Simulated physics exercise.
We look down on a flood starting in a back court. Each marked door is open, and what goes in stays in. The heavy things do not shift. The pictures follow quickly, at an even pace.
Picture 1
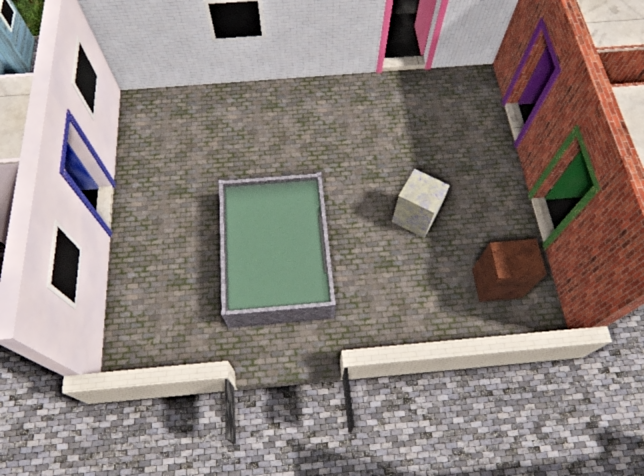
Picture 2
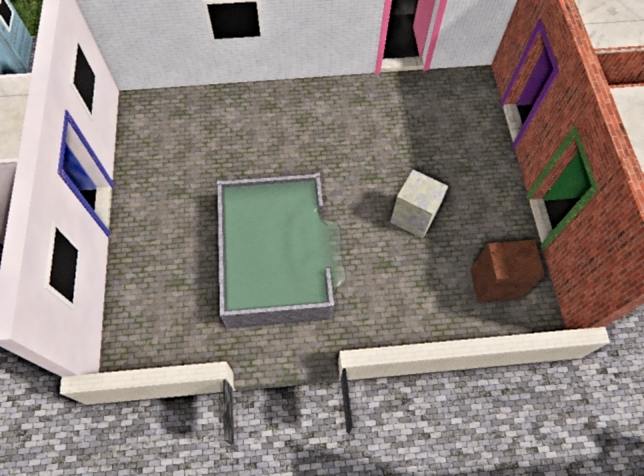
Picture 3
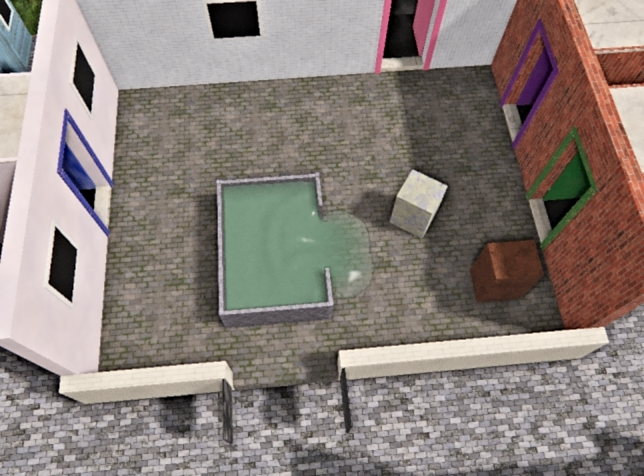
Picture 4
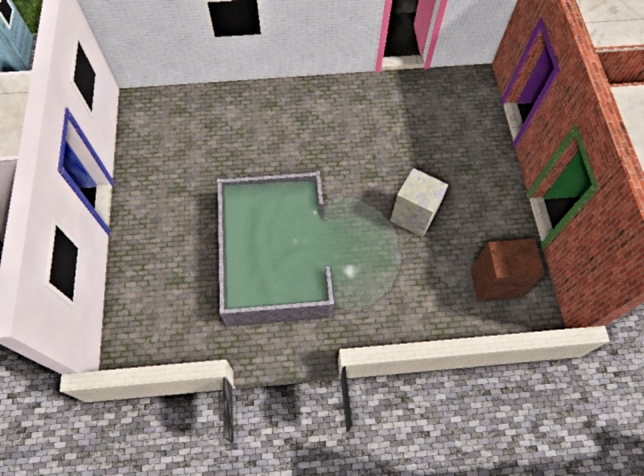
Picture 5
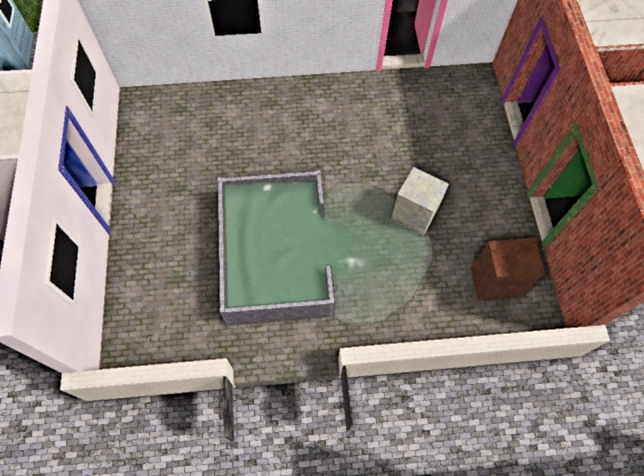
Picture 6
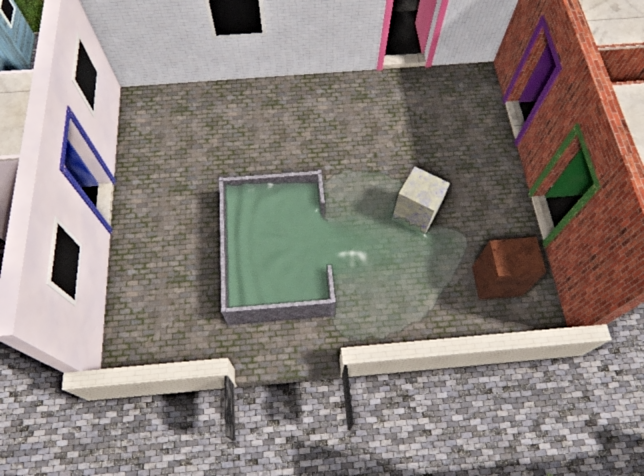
A paved back court is seen from high above, enclosed by a pale wall with a blue-edged opening, a grey back wall with a pink doorway, and a red brick wall. An open tank of green water stands near the centre, with a pale block and a reddish-brown block to its right. The tank's right side opens, and water pours through the gap, spreading rightward across the paving past the pale block.
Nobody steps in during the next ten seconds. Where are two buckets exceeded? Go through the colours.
One by one: The blue door stays under that; the green door takes more than that; the pink door stays under that; the purple door stays under that.
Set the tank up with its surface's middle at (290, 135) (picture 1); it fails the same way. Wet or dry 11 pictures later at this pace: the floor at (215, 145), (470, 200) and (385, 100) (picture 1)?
As listed: Free of water, covered, covered.
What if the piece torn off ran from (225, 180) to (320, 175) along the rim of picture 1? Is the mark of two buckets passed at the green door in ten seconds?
My reading: Green door holds.
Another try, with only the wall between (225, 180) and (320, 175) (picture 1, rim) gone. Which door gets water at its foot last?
It is the green one.
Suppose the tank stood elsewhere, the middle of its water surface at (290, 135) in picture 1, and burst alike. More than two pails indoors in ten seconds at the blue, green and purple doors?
Then: Blue door is under, green door floods, purple door floods.
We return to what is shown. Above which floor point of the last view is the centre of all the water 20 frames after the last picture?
Close to (376, 246).
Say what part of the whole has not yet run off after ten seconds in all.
Close to 92 %.
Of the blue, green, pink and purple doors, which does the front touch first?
The green door.
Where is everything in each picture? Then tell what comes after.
The first picture shows the open tank at (275, 242) is whole and still.
In the second picture, the front is at (337, 285), out from the gap at (322, 249).
In the third picture, water pours out at (322, 249) and has run to (364, 282).
In the fourth picture, the front is at (397, 262), out from the gap at (322, 248).
In the fifth picture, the front is at (428, 246), out from the gap at (323, 246).
In the sixth picture, water pours out at (324, 246) and has run to (463, 243).
A moment on, water covers 20 % of the floor; the blue door not reached, the green door under two buckets in, the pink door not reached, the purple door not reached.
Next, water covers 35 % of the floor; the blue door not reached, the green door over two buckets in, the pink door not reached, the purple door not reached.
Then, water covers 45 % of the floor; the blue door not reached, the green door far over two buckets in, the pink door wet at the sill, nothing in, the purple door wet at the sill, nothing in.
Later, water covers 55 % of the floor; the blue door not reached, the green door far over two buckets in, the pink door wet at the sill, nothing in, the purple door under two buckets in.
In the end, water covers 90 % of the floor; the blue door wet at the sill, nothing in, the green door far over two buckets in, the pink door wet at the sill, nothing in, the purple door under two buckets in.
